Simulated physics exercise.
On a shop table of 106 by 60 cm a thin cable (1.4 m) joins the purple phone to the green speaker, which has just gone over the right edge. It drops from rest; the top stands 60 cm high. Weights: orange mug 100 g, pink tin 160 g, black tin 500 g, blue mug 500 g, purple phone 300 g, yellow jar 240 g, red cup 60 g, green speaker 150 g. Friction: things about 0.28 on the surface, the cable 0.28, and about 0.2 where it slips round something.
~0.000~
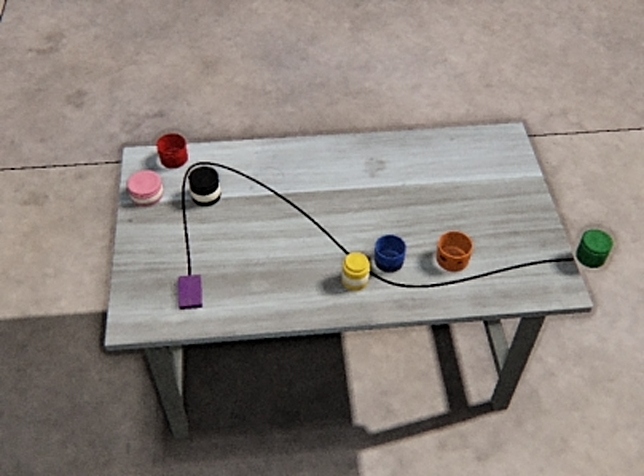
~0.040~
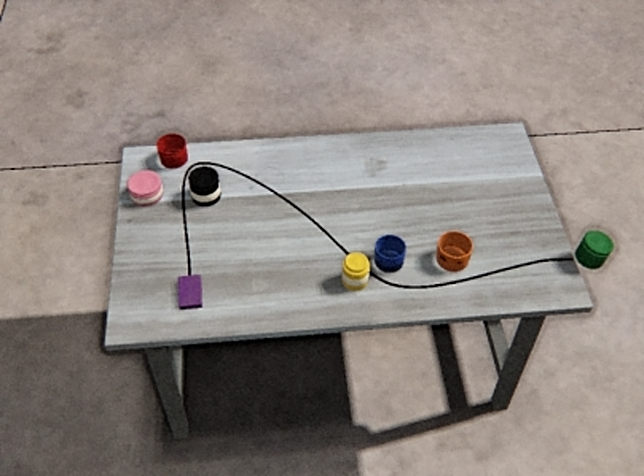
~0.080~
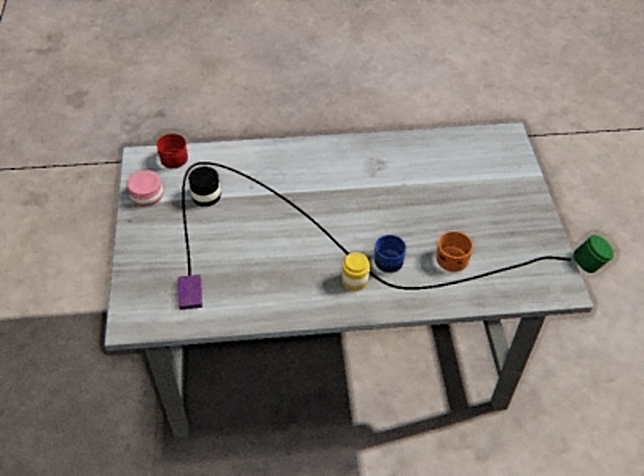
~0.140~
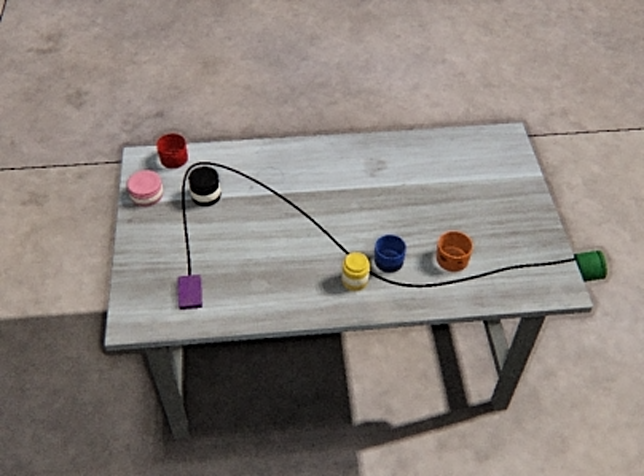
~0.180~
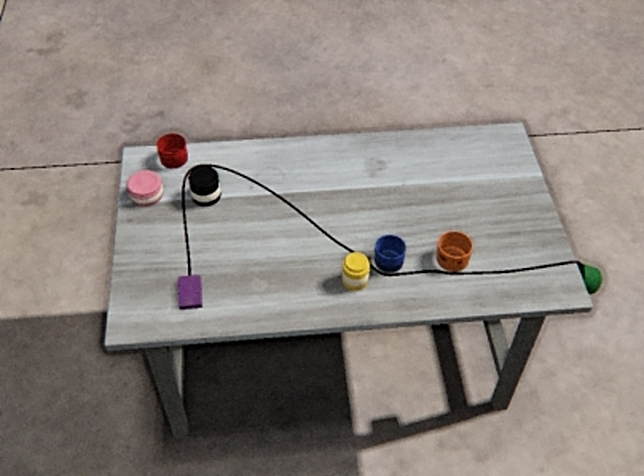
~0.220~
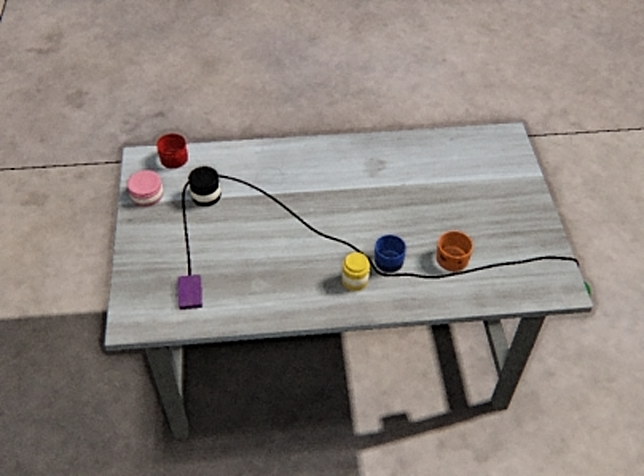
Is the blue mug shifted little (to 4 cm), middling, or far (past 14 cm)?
The blue mug hardly moves.
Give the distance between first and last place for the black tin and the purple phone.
About: Black tin 6 cm, purple phone 2 cm.
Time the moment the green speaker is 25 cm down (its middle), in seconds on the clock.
About: 0.55 s.
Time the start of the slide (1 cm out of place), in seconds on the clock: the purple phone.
Purple phone 0.36 s.
By 0.5 s, the cable's tail end at (190, 273); green speaker over the edge, black tin 4 cm off its start, purple phone 1 cm off its start.
By 0.7 s, the cable's tail end at (191, 272); black tin 5 cm off its start, green speaker over the edge, purple phone 2 cm off its start.
By 1.0 s, the cable's tail end at (191, 271); black tin 6 cm off its start at (214, 191), green speaker over the edge, purple phone 2 cm off its start at (190, 284).
By 1.2 s, the cable's tail end at (191, 271); black tin 6 cm off its start, green speaker over the edge, purple phone 2 cm off its start.
By 2.4 s, the cable's tail end at (191, 271); blue mug 0 cm off its start at (391, 246), black tin 6 cm off its start at (215, 192), purple phone 2 cm off its start at (190, 283), green speaker over the edge.
